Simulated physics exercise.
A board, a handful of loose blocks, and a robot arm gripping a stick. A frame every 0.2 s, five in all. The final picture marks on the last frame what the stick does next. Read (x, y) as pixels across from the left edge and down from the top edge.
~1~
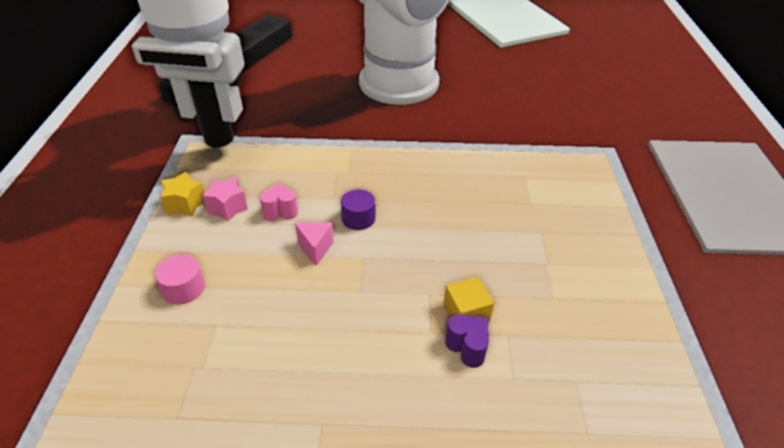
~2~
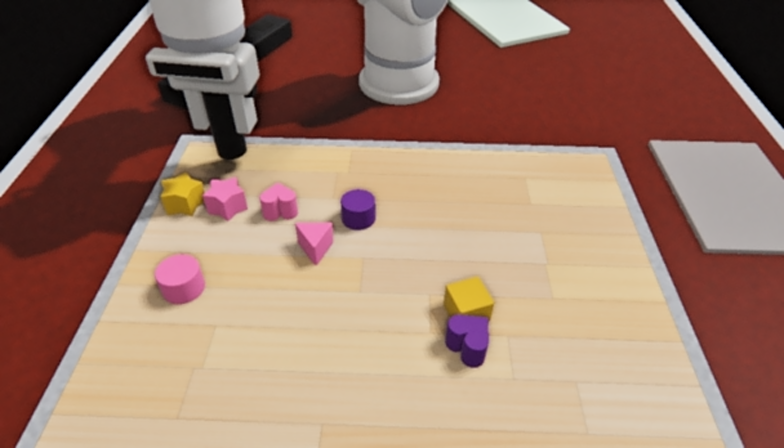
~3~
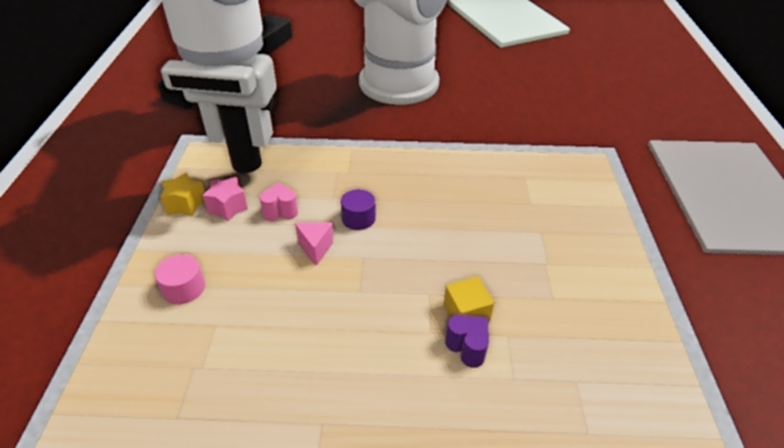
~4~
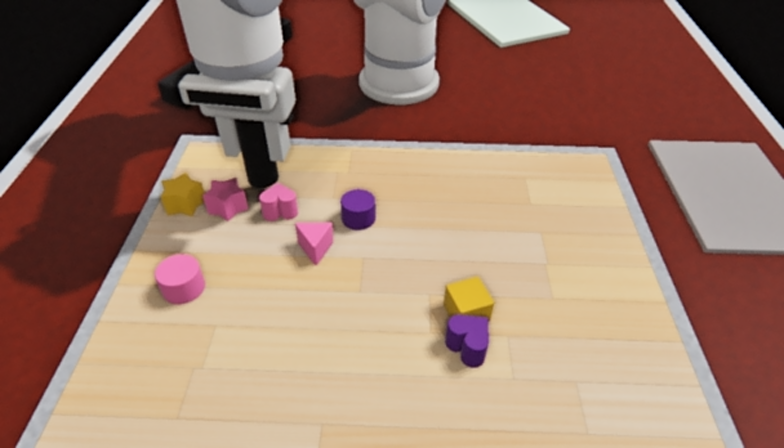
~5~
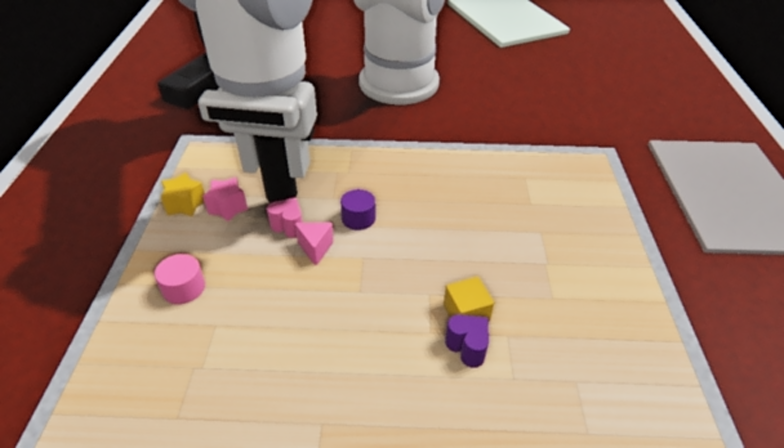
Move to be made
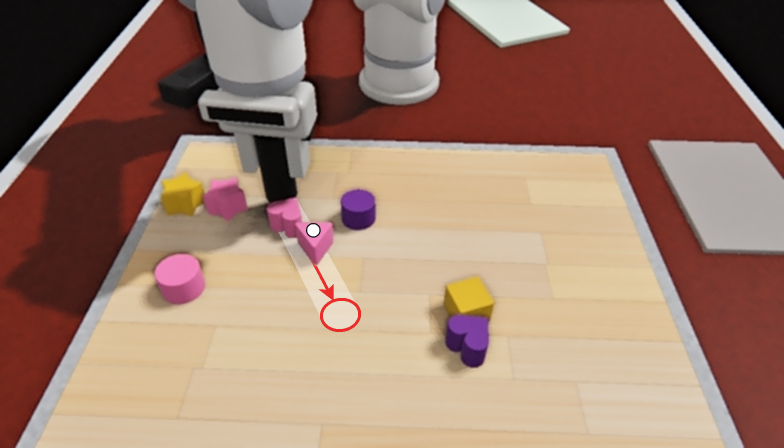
A robot arm holding a dark stick moved down and to the right over a wooden board of pink, yellow and purple blocks, then nudged the pink heart block slightly toward the pink triangle.
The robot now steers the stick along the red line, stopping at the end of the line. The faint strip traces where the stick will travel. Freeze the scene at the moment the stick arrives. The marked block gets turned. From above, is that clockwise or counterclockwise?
It spins against the clock.
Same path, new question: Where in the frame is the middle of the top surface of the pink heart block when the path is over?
Its top middle is near (288, 273).
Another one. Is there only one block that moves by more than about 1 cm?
No.
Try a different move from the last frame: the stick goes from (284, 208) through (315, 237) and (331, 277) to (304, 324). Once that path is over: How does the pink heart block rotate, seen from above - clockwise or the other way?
If we look at it from overhead, the pink heart block pivots clockwise.
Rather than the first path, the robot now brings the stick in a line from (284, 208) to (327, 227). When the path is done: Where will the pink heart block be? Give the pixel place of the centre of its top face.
It should be at about (294, 221).
The drawn path runs from (284, 208) directly to (341, 315); the dot is on the pink triangle.
What follows on the original path. One third of the way, stick (299, 226); pink heart block (290, 243), turned 25° clockwise; pink triangle (317, 243), turned 85° anticlockwise.
Two thirds of the way, stick (318, 262); pink heart block (289, 272), turned 75° clockwise; pink triangle (341, 280), turned 90° anticlockwise.
At the end, stick (339, 302); pink star not moved; pink heart block (288, 273), turned 80° clockwise; pink triangle (376, 312), turned 135° anticlockwise.
